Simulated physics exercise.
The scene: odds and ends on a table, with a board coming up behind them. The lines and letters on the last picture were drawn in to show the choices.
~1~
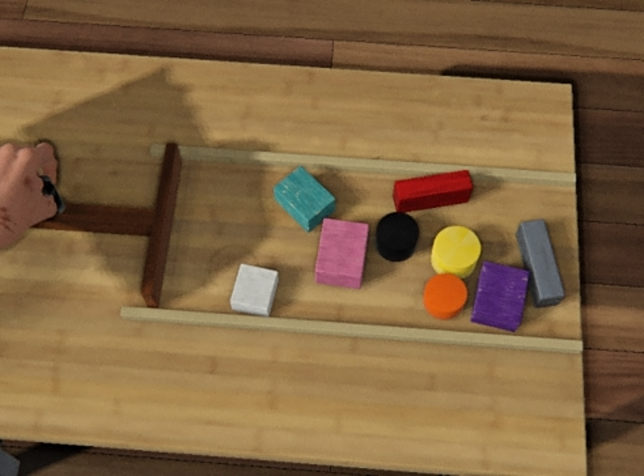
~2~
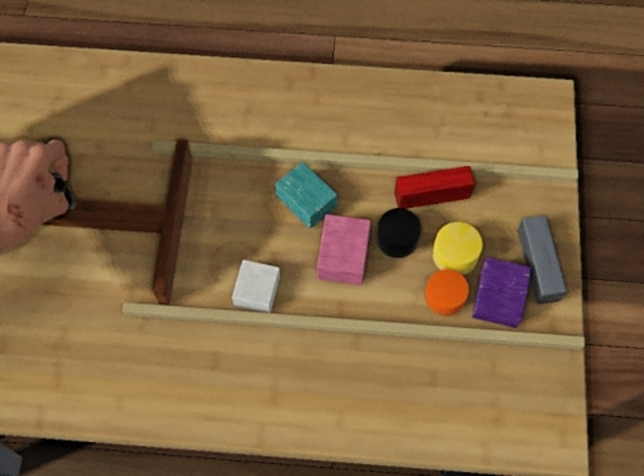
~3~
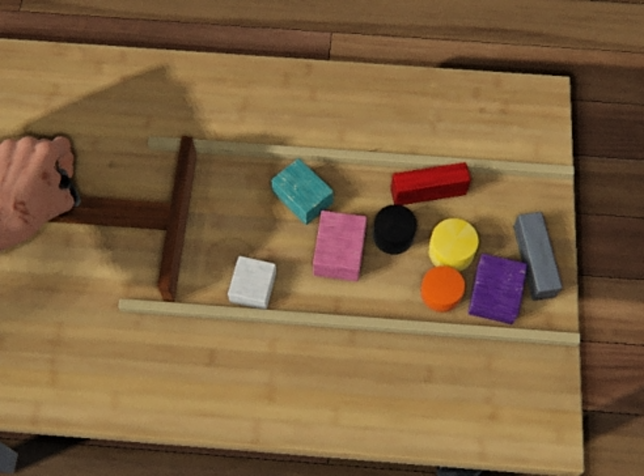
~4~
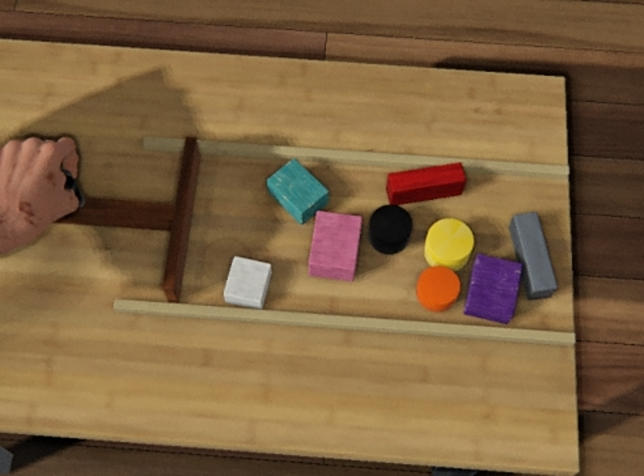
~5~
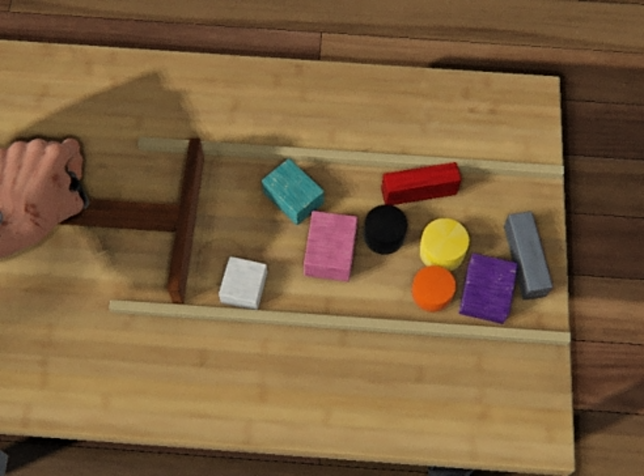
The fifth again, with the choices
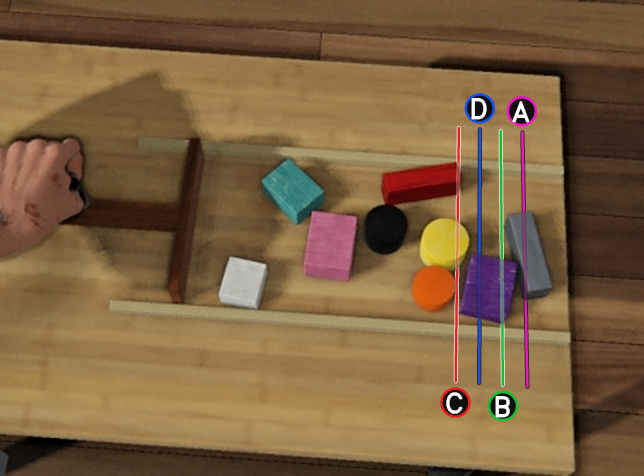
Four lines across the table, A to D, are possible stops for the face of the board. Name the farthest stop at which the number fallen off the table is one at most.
No farther than C.
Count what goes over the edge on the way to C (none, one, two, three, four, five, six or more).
One.
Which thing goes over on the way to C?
The grey stick goes over.
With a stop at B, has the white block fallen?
No.
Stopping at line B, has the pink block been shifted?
Yes.
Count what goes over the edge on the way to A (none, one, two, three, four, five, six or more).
In all, six or more.
On the marked copy, A at (525, 252); B at (502, 250); C at (457, 247); D at (480, 249).
Taking C. A third of the way, board (282, 218); white block (302, 286); turquoise block (321, 198).
Two thirds of the way, board (381, 224); purple block (498, 297); yellow tin (482, 246).
When it is over, board (458, 230); grey stick over the edge; purple block (564, 302); one fallen.
As for the rest, A drops seven; B drops five; D drops three.
